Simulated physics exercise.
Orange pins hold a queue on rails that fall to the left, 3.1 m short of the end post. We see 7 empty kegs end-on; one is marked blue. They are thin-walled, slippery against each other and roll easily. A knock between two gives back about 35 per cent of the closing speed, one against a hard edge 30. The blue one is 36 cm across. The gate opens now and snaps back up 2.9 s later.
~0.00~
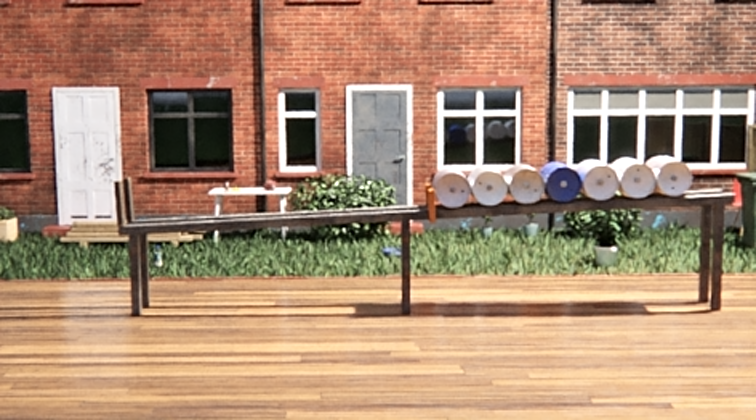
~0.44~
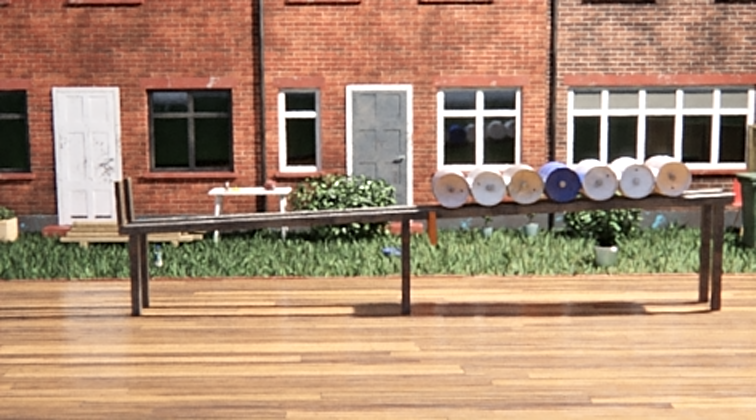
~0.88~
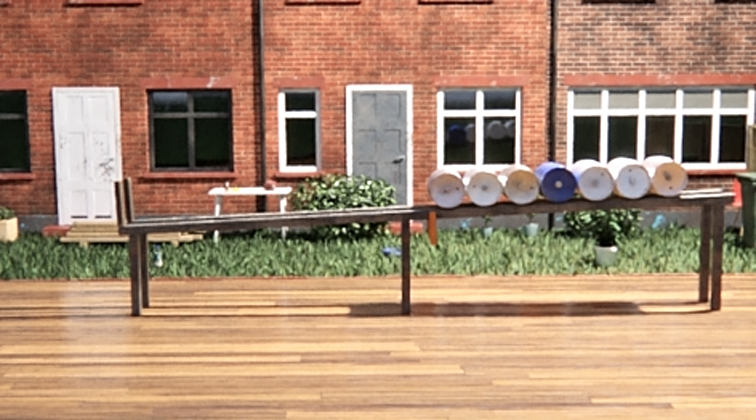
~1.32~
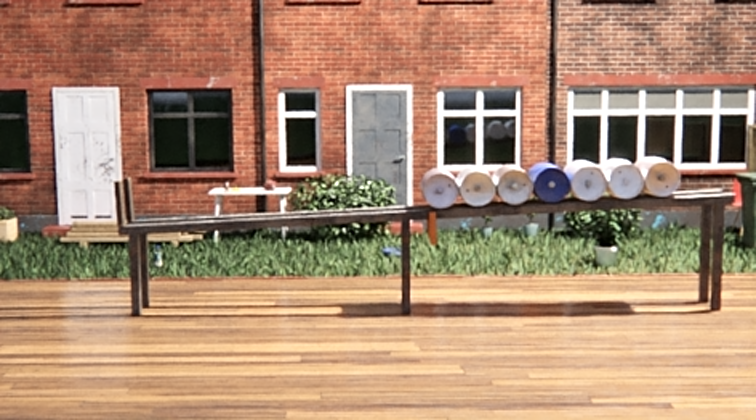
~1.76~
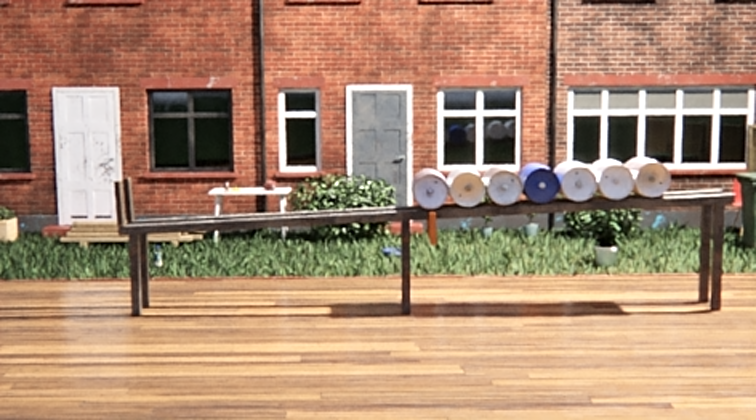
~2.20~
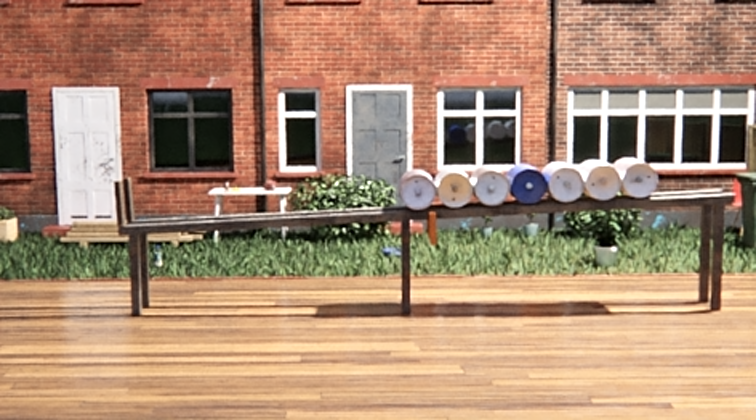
Outside a red-brick building with pale doors and white-framed windows, a fixed camera looks side-on across a wooden floor at a long, dark-legged rack sloping gently down to the left, with grass behind it. Seven round kegs, six whitish and a blue one in the middle, sit in a row on its right half behind an orange pin. The pin drops, and the row rolls slowly a short way left, staying close together.
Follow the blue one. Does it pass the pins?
Blue is held back.
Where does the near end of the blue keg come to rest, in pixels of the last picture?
Around (490, 188).
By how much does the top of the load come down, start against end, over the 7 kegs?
Some 5 cm lower.
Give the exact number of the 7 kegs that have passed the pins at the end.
The count is 2.
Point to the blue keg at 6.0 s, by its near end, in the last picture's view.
Around (490, 188).
After 3.8 s, blue is on the rails, 60 cm above the pins; 2 below the pins.
After 6.0 s, no change for blue; 2 below the pins.
At rest (8.6 s), blue is on the rails, 55 cm above the pins; 2 below the pins.
